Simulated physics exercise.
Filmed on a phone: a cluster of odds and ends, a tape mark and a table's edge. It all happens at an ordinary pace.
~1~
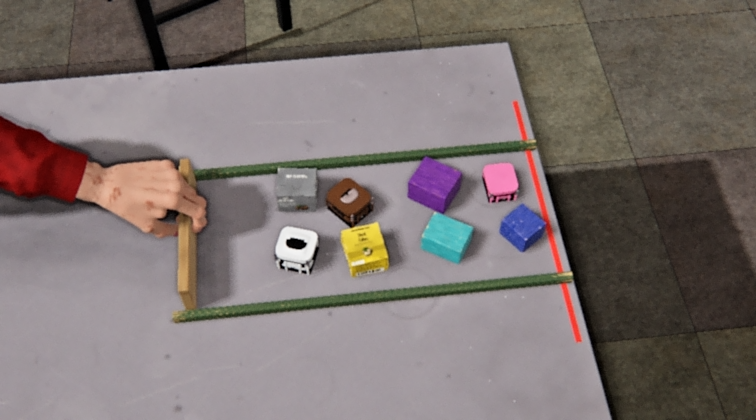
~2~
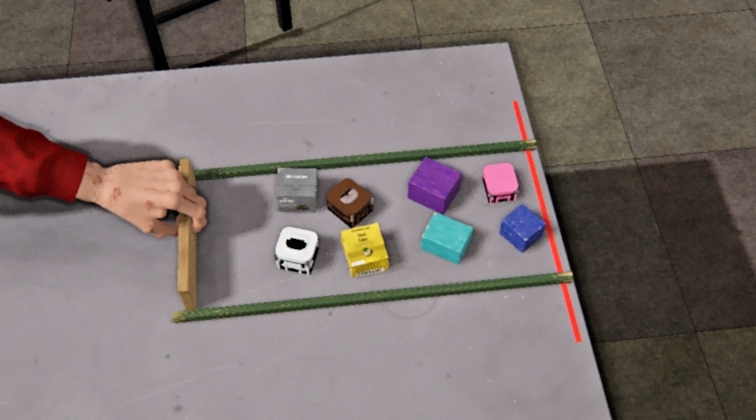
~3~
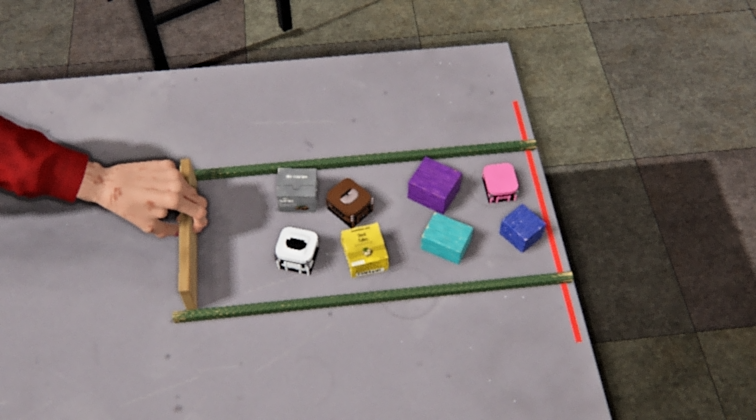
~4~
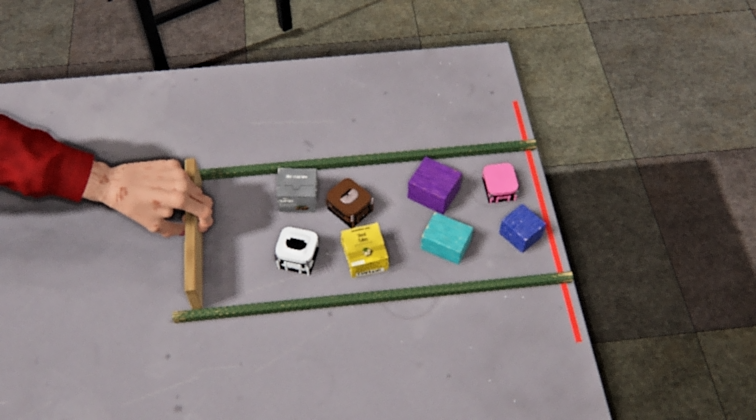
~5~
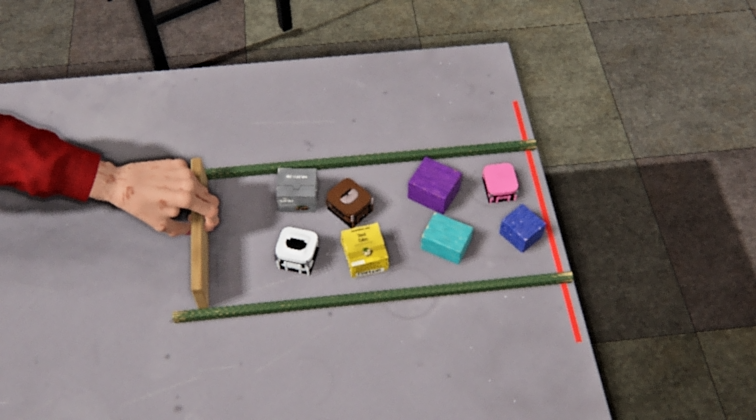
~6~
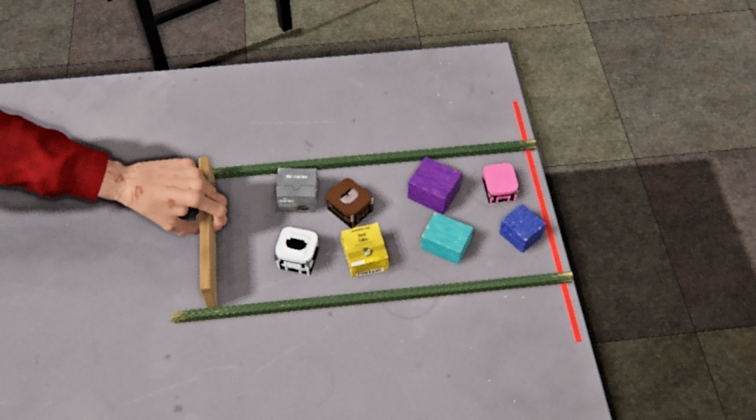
On a grey table, a hand slides a wooden board slightly right between green strips, while the colourful small blocks stay still.
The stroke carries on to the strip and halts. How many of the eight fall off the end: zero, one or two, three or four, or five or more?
Outcome: The number that fall off is five or more.
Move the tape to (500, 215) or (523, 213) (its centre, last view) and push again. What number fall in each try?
Down on the floor: 4 and 5.
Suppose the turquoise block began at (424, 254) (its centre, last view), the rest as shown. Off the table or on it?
The turquoise block comes down.
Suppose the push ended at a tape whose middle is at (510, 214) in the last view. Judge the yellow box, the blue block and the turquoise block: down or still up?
The yellow box is lost; the blue block drops off; the turquoise block falls.
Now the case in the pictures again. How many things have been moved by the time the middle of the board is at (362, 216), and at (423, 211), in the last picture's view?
First 6, then 8.
Early on, none off yet; blue block at rest near (522, 228); pink case at rest near (500, 184); turquoise block moving near (453, 237).
Finally, the number that fall off is five or more; lost, white case, grey box, brown case, yellow box, purple block, turquoise block, pink case and blue block.
